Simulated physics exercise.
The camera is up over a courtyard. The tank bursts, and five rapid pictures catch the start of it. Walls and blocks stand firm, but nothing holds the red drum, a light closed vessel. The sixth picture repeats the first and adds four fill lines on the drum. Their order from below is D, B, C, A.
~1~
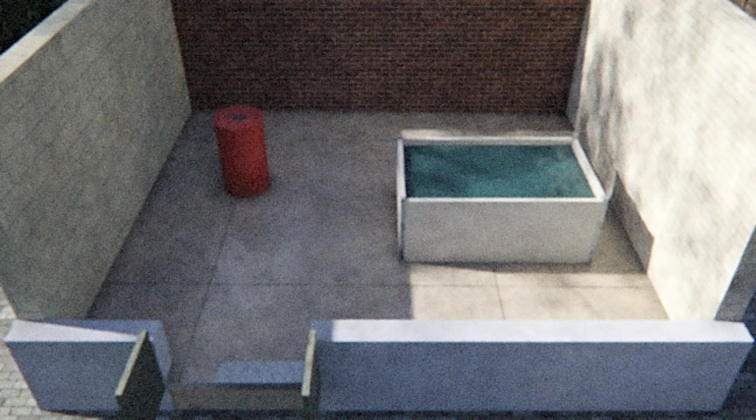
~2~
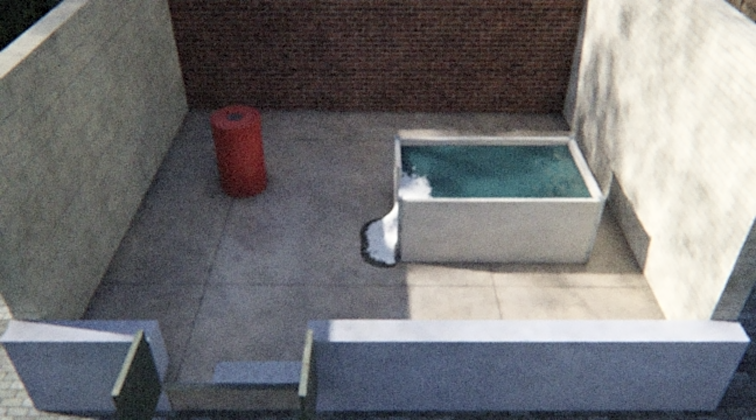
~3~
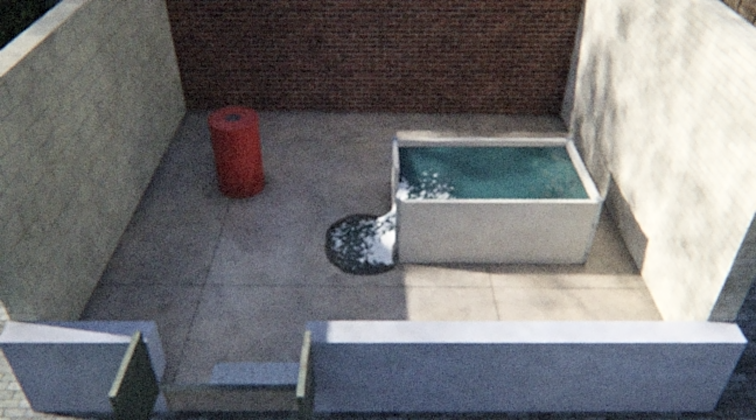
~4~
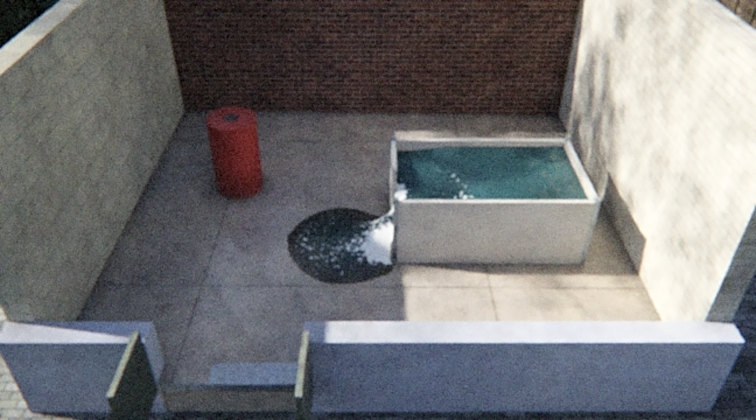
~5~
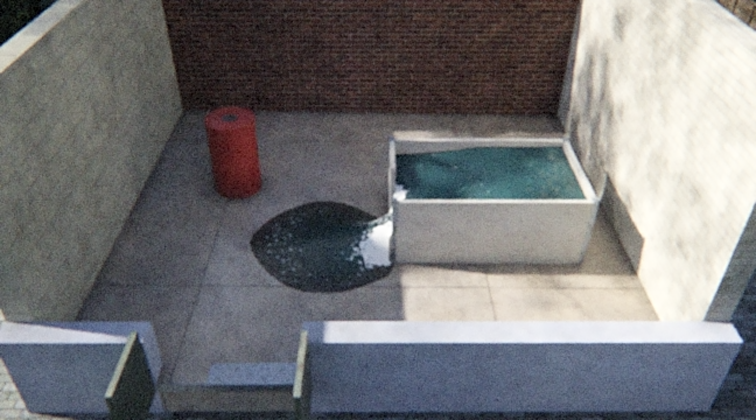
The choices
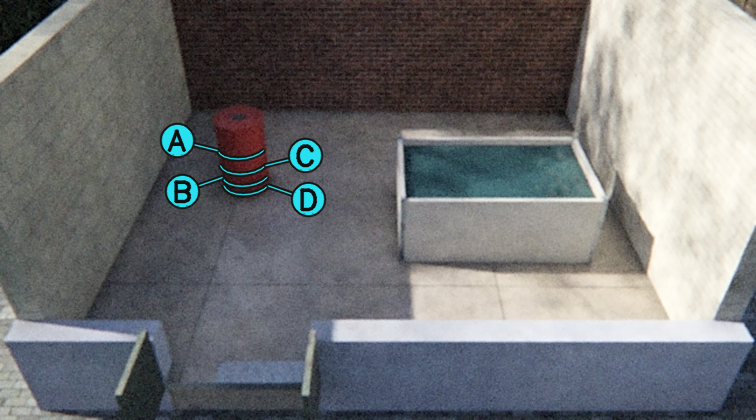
In a walled courtyard with a red drum and an open gate, water began pouring from the left end of a full tank, and a dark puddle spread leftward across the ground.
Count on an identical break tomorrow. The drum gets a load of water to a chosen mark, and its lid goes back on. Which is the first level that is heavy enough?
Mark B just does it.
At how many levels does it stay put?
Three of them.
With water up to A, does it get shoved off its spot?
No.
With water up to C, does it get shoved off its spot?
No.
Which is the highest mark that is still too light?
D it is.
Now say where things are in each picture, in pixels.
The first picture shows lid of the red drum at (237, 117); tank full, its middle at (494, 173); open gate at (237, 324).
In the second picture, 1 % of the ground wet, in view closest to the drum at (373, 224).
In the third picture, 3 % of the ground wet, in view closest to the drum at (337, 229).
In the fourth picture, 4 % of the ground wet, in view closest to the drum at (308, 223).
The fifth picture shows lid of the red drum at (229, 118); 7 % of the ground wet, in view closest to the drum at (286, 216).
On the marked copy, A at (237, 159); B at (242, 186); C at (240, 174); D at (243, 194); from the bottom up D, B, C, A.
With A, it does not move.
With B, it does not move.
With C, it does not move.
With D, it is pushed about 3 times its own width away.
